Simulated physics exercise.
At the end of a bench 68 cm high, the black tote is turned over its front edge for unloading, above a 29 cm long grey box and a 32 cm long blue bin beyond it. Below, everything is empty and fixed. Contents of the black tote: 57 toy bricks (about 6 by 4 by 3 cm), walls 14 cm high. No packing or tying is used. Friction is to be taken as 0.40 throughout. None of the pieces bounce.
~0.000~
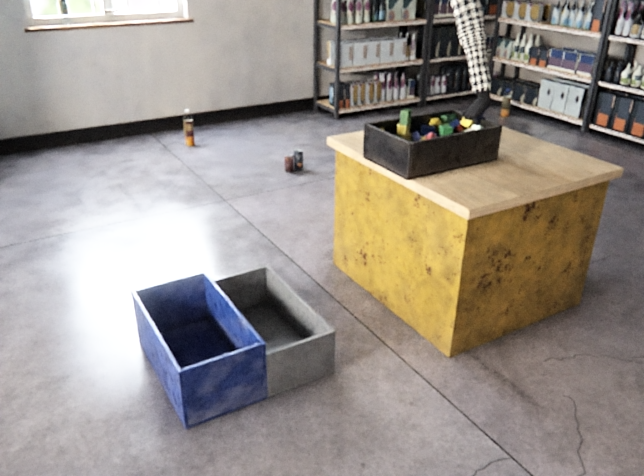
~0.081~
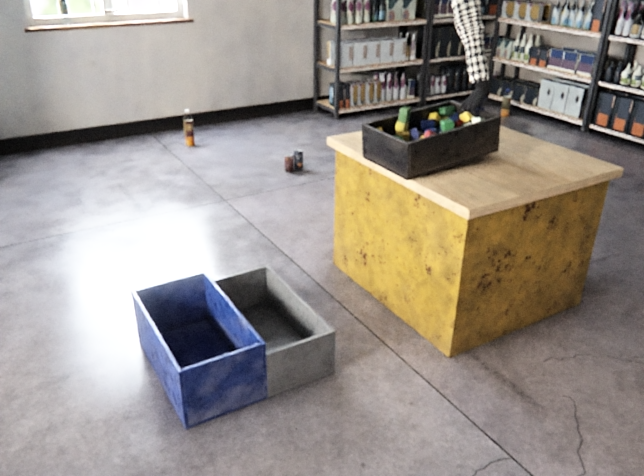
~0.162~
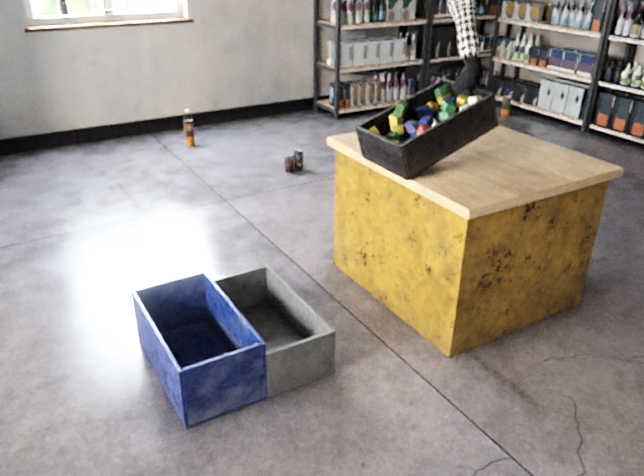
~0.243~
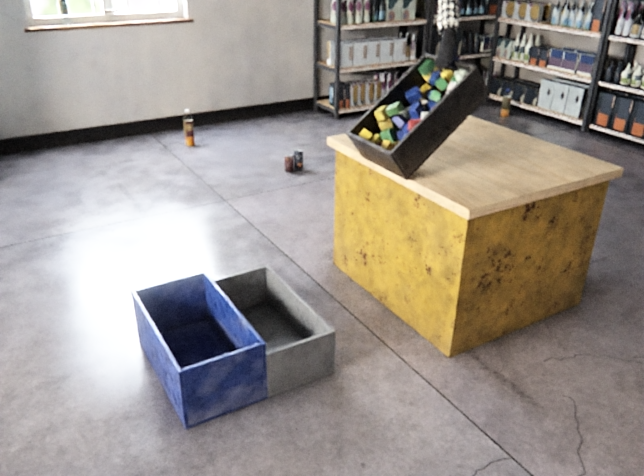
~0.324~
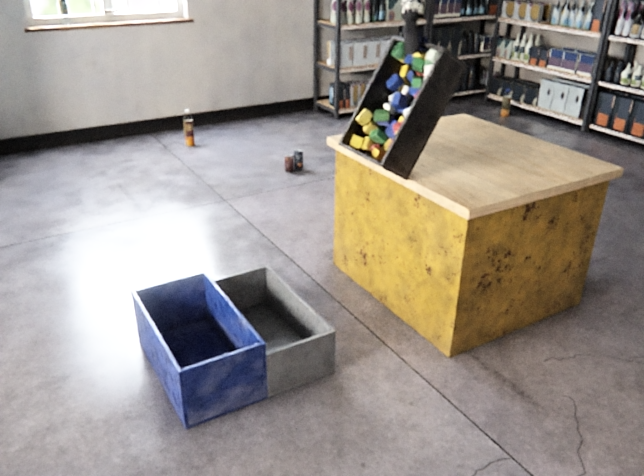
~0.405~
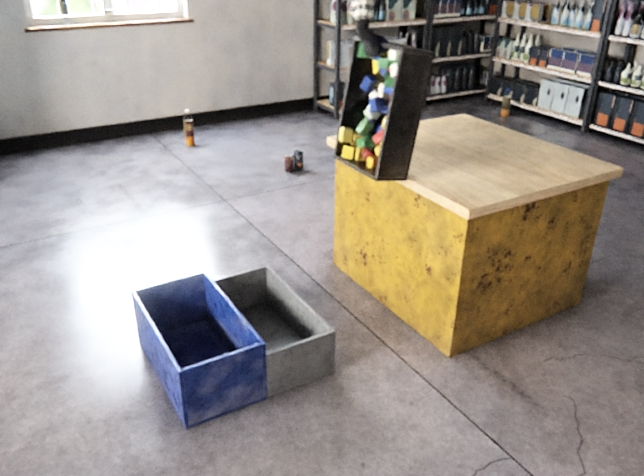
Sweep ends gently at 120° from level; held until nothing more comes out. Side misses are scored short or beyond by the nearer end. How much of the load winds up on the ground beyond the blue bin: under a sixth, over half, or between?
Below a sixth of the load should end up on the ground beyond the blue bin.
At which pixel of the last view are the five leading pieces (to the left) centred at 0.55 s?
About (313, 97).
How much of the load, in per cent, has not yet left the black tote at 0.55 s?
80 %.
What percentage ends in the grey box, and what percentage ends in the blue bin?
Approx. 35 % / 30 %.
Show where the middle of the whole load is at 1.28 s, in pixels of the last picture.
The centre sits near (265, 338).
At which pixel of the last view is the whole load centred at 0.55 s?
Estimated centre in the last picture: (342, 146).
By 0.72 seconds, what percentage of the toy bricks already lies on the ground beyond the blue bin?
Estimated fraction: Some 0 percent.
After 0.55 s, tilt 111°; 46 still in the black tote and 11 in the air.
After 0.72 s, tilt 120°; 8 still in the black tote, 2 in the grey box and 47 in the air.
After 0.97 s, tilt 120°; 19 in the grey box, 16 in the blue bin, 10 on the ground short of the grey box and 12 in the air.
Final count (at 1.28 s), 19 in the grey box, 16 in the blue bin and 22 on the ground short of the grey box. Asked share, 0 of 57, 0 per cent.
